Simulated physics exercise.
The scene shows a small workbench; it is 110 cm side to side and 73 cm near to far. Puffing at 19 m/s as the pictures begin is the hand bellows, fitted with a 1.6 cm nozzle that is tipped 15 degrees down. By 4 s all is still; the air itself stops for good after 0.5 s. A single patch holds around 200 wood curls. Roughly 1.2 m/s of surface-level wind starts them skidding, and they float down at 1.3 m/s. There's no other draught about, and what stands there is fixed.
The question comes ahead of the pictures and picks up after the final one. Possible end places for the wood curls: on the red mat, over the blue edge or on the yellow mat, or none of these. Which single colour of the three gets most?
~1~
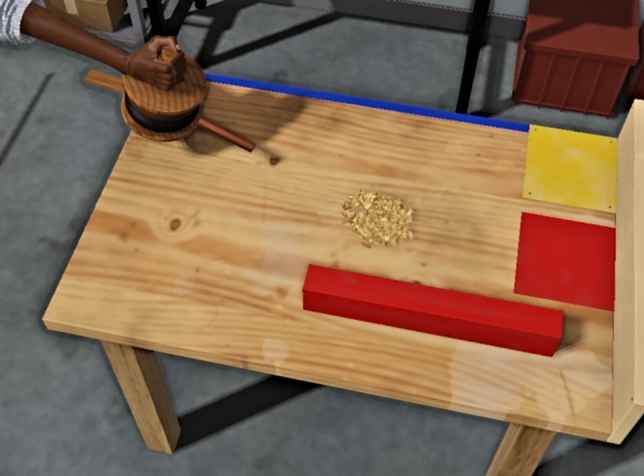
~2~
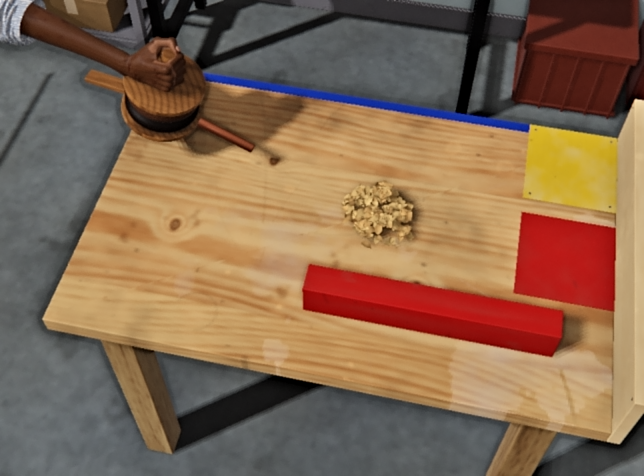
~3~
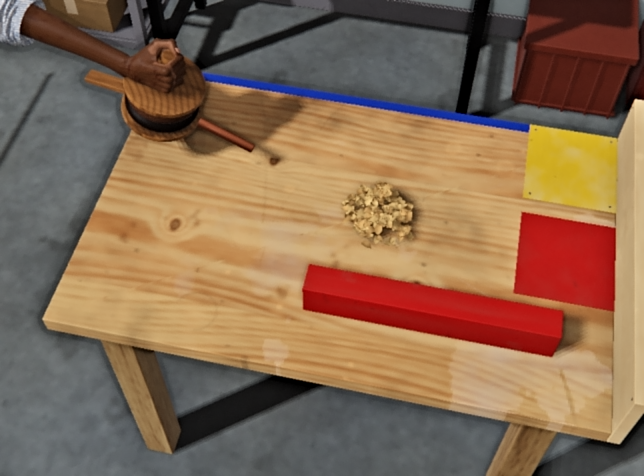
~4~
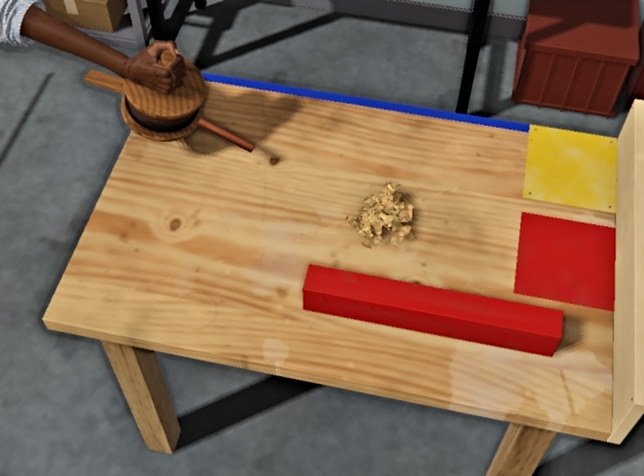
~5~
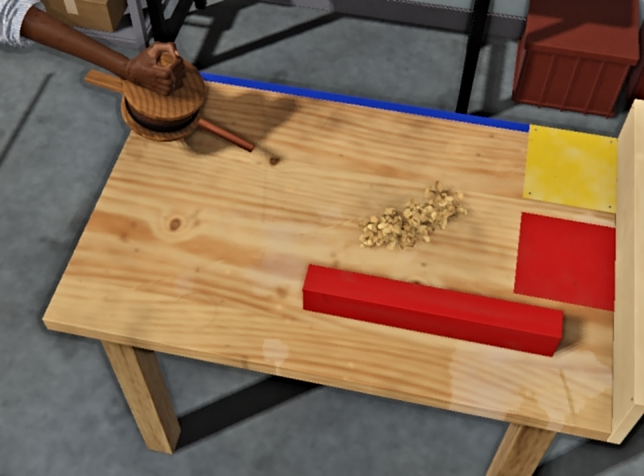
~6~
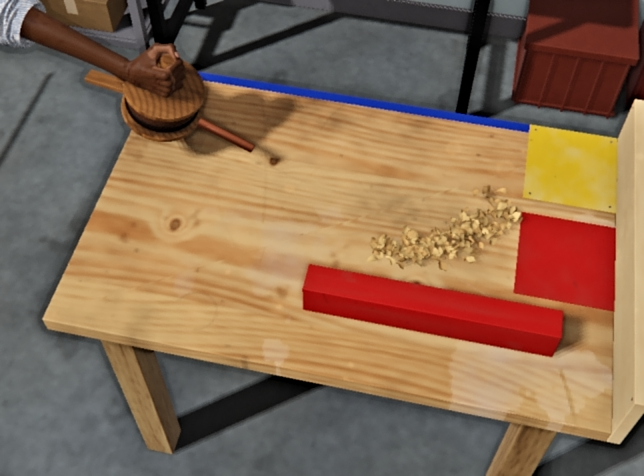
Red.
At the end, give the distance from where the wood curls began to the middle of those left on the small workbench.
Distance: Approx. 50 cm.
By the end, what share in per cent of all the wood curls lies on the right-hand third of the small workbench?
It comes out near 80 in a hundred.
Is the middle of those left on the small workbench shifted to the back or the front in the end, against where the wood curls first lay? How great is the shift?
The middle moved forwards, roughly 10 cm.
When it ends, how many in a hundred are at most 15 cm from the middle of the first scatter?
My estimate is close to 0 percent.
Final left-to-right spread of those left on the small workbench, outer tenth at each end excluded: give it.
Around 10 cm.
Then, 0.6 s after the last picture, 36 % are on the red mat, 0 % over the blue edge and 6 % on the yellow mat; the middle of those left on the top is near (614, 305); 55 % are gone or lie where they will stay.
Then, 1.0 s after the last picture, 36 % are on the red mat, 1 % over the blue edge and 4 % on the yellow mat; the middle of those left on the top is near (614, 305); 100 % are gone or lie where they will stay.
Then, 2.0 s after the last picture, 36 % are on the red mat, 1 % over the blue edge and 4 % on the yellow mat; the middle of those left on the top is near (614, 305); 100 % are gone or lie where they will stay.
Then, 3.8 s after the last picture, at the end, 36 % are on the red mat, 1 % over the blue edge and 4 % on the yellow mat; the middle of those left on the top is near (614, 305).
